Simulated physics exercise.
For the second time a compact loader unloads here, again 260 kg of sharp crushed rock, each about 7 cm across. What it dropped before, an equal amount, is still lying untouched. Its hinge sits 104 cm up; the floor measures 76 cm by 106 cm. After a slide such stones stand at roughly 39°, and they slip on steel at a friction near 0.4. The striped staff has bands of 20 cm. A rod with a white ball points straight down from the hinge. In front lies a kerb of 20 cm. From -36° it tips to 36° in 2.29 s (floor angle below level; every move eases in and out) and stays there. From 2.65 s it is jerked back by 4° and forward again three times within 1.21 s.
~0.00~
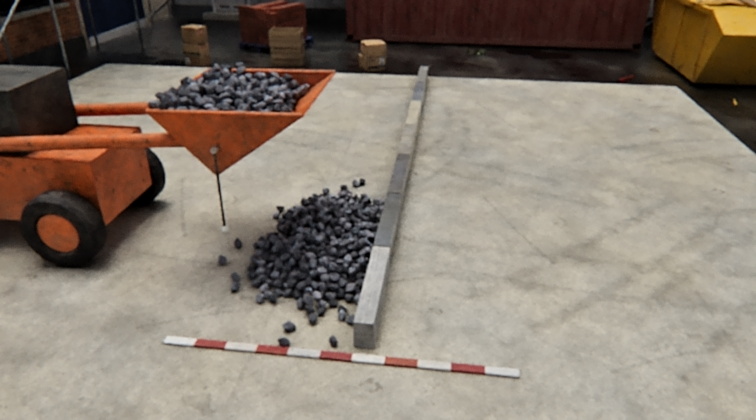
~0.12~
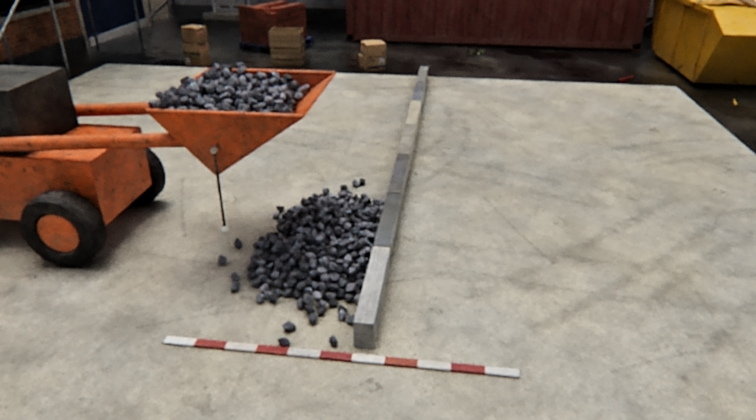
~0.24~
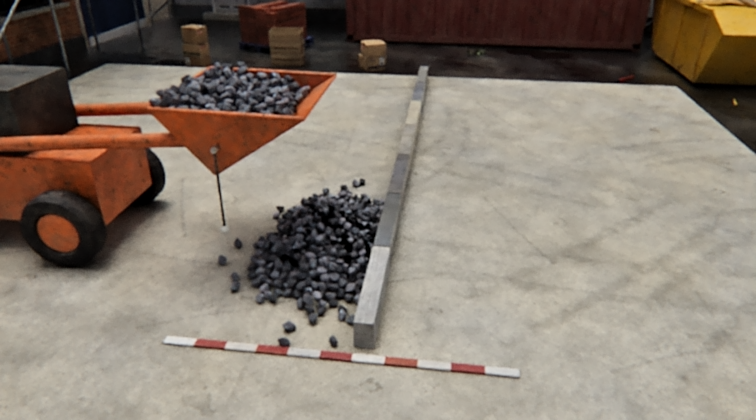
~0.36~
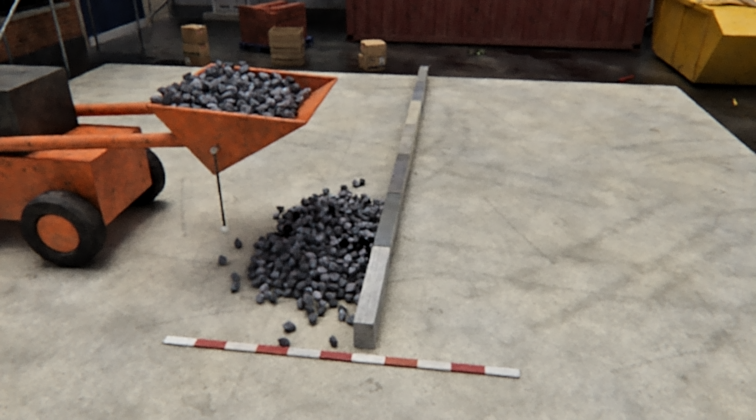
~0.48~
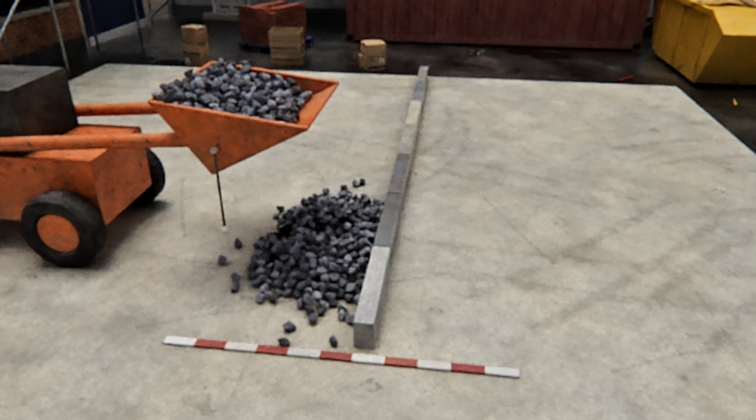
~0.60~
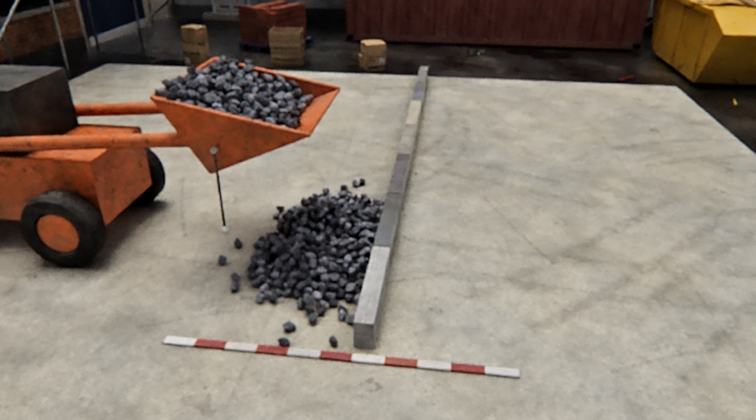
An orange loader held a bucket full of dark stones over a pile on the concrete beside a long kerb, and the bucket slowly tilted slightly downward at its front while the pile stayed still.
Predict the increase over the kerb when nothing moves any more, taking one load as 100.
Some 1 per cent is added.
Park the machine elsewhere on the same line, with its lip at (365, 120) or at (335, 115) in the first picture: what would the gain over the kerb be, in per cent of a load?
About 70 and 20 per cent.
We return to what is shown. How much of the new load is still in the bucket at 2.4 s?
Roughly 30 per cent is still inside.
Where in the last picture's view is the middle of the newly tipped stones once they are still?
Around (345, 223).
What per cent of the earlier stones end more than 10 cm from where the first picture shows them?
Roughly 5 per cent of them.
After 1.7 s the floor is at 25°; in per cent of one load, 99 in the bucket, 101 on this side of the kerb; the foremost stones are at (374, 240).
After 2.4 s the floor is at 36°; in per cent of one load, 30 in the bucket, 170 on this side of the kerb; the foremost stones are at (381, 215).
After 4.3 s the floor is at 36°; in per cent of one load, 0 in the bucket, 199 on this side of the kerb, 1 over the kerb; the foremost stones are at (429, 238).
After 6.8 s the floor is at 36°; in per cent of one load, 0 in the bucket, 199 on this side of the kerb, 1 over the kerb; the foremost stones are at (429, 238). Net gain over the kerb, 1.
